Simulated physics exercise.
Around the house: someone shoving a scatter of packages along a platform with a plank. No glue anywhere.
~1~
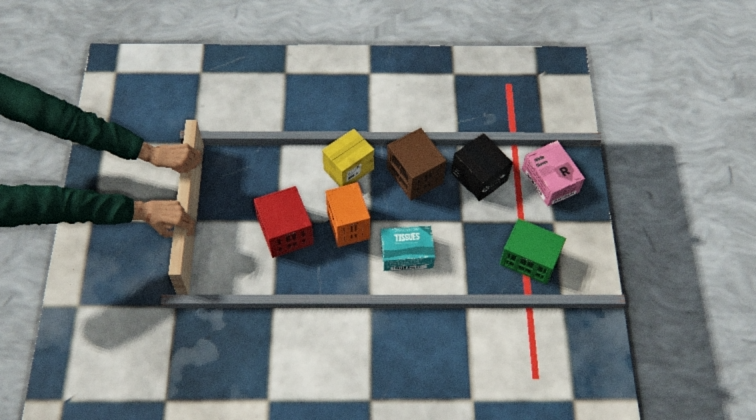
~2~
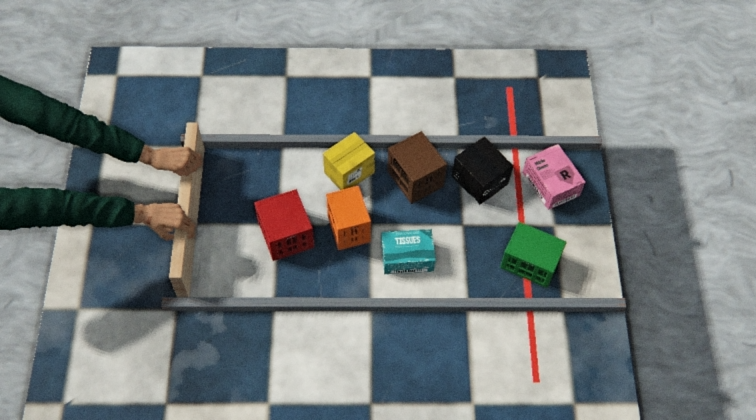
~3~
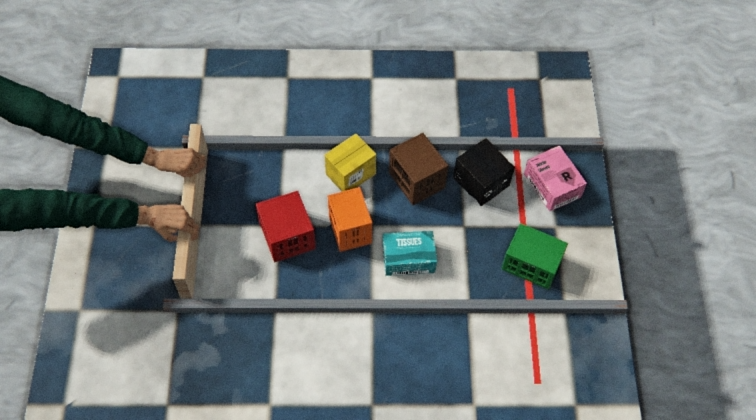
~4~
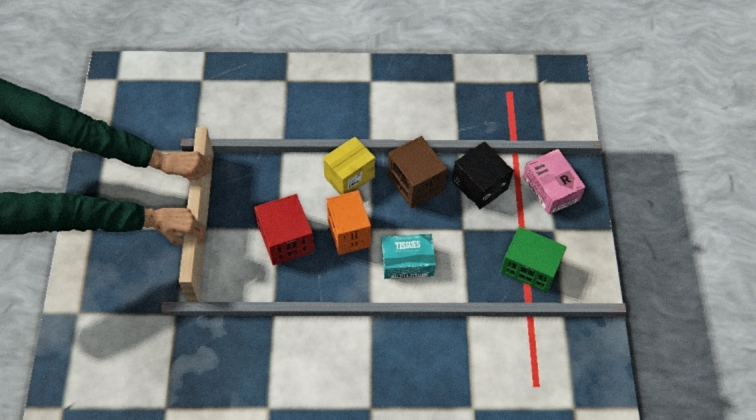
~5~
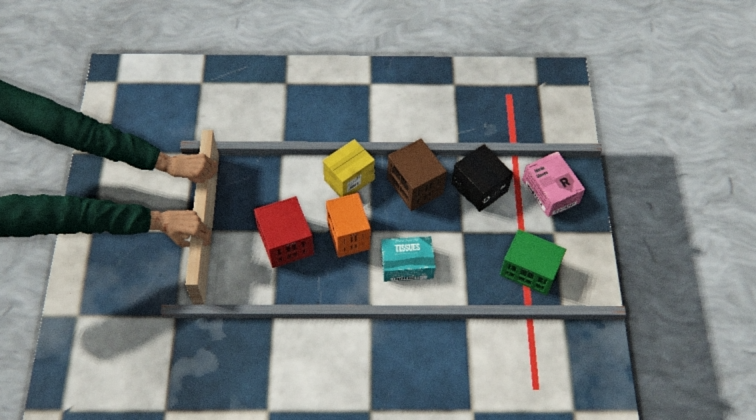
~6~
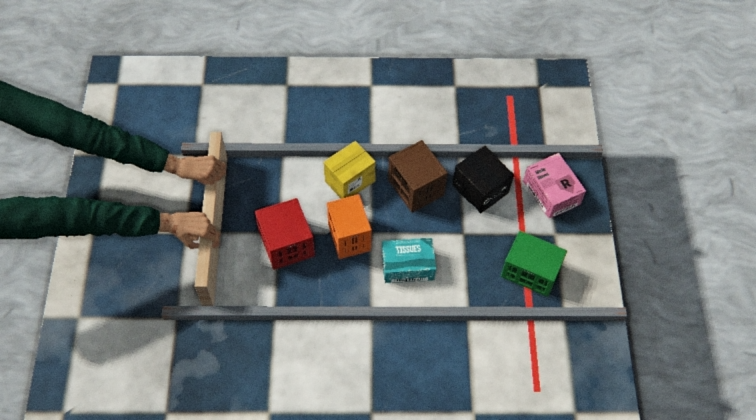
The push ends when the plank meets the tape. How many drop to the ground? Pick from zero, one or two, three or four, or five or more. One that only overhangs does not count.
Outcome: The number that fall off is three or four.
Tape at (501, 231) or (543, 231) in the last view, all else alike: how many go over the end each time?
Try by try, 1 and 3.
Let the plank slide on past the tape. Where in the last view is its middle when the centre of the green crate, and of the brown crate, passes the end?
Near (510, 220) and (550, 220).
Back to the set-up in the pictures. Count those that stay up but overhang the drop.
Overhanging: 0.
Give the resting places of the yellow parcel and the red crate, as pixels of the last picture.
About (541, 187), and the other about (548, 240).
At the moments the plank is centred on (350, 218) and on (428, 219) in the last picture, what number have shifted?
First 5, then 8.
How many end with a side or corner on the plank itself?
The number is 2.
Soon after, none off yet; pink box at rest near (554, 186); green crate at rest near (534, 264); black box at rest near (482, 180).
After that, none off yet; pink box displaced a little near (563, 187); green crate moving near (536, 264); black box displaced about its own width near (521, 181).
In the end, the number that fall off is three or four; gone, black box, green crate and pink box.
